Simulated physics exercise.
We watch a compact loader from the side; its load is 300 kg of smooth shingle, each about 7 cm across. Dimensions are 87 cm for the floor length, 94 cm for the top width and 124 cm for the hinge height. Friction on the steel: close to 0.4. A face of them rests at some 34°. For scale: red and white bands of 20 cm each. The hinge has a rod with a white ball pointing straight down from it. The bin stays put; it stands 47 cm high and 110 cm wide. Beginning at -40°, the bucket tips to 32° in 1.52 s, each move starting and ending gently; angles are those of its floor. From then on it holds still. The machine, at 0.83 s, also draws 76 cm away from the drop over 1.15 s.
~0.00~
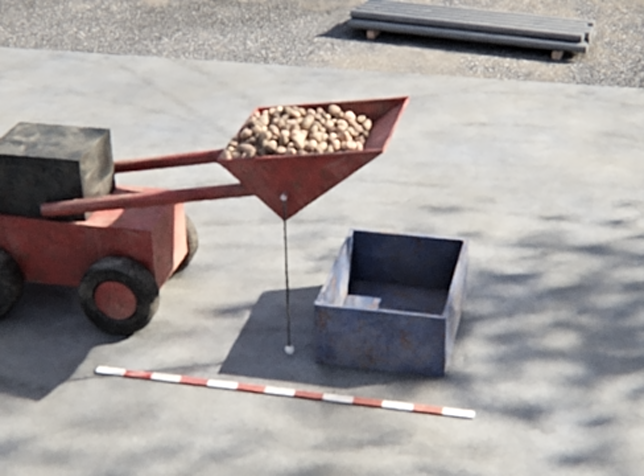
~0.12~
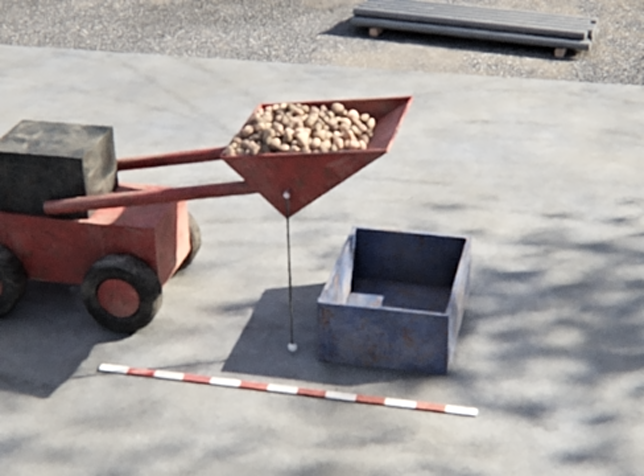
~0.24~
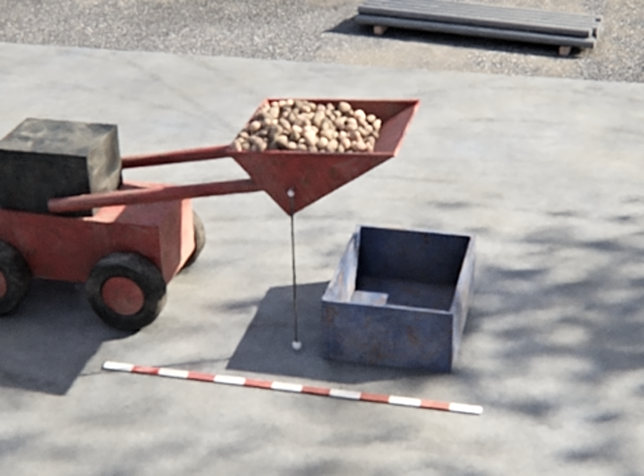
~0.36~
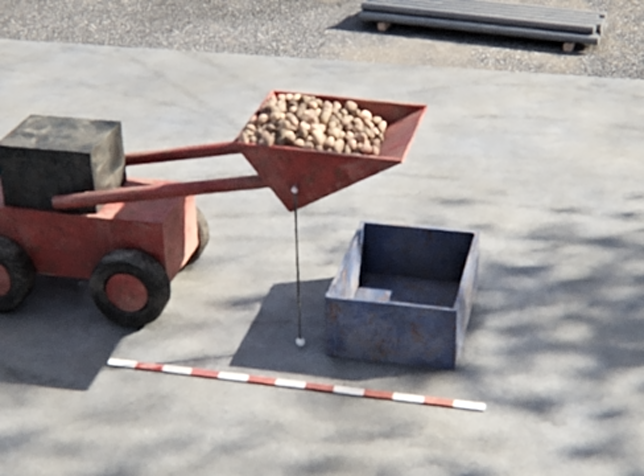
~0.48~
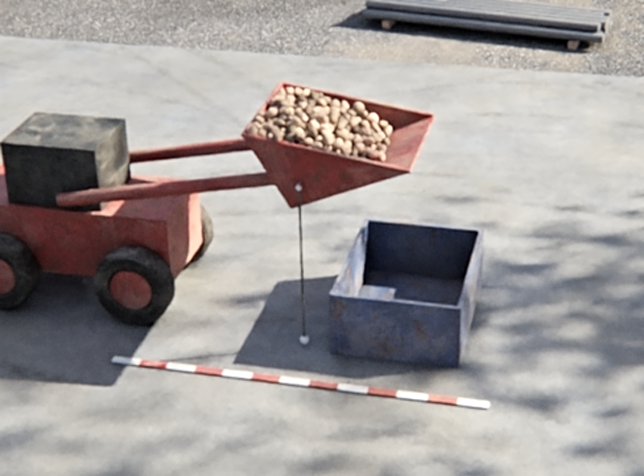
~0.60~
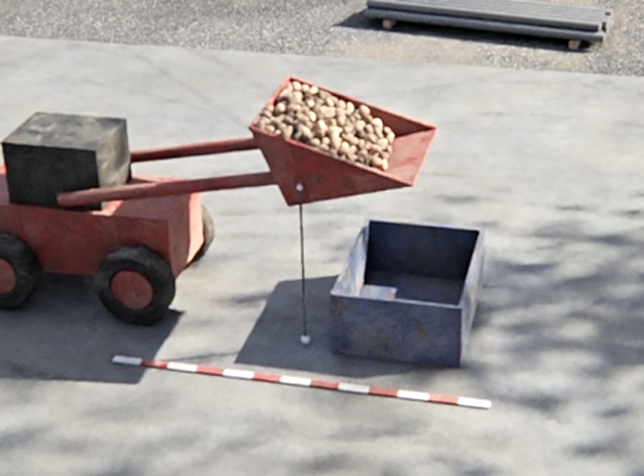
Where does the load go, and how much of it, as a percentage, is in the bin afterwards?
About 60 per cent of the load is there afterwards.
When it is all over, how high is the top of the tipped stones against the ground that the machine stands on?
About 24 cm above it.
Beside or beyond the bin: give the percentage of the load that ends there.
Share of load: Approx. 0 %.
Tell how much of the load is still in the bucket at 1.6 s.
I'd say near 25 per cent is still held inside.
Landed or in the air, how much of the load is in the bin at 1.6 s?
Around 55 per cent of it.
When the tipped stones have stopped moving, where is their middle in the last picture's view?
The resting stones are centred at roughly (377, 304).
After 1.1 s the floor is at 21°; 97 % in the bucket, 3 % in the bin; the foremost stones are at (405, 215).
After 1.6 s the floor is at 32°; 26 % in the bucket, 17 % short of the bin, 57 % in the bin, 1 % beside or beyond the bin; the foremost stones are at (462, 309).
After 2.4 s the floor is at 32°; 0 % in the bucket, 37 % short of the bin, 62 % in the bin, 1 % beside or beyond the bin; the foremost stones are at (463, 311).
After 4.9 s the floor is at 32°; 0 % in the bucket, 36 % short of the bin, 62 % in the bin, 1 % beside or beyond the bin; the foremost stones are at (463, 311).
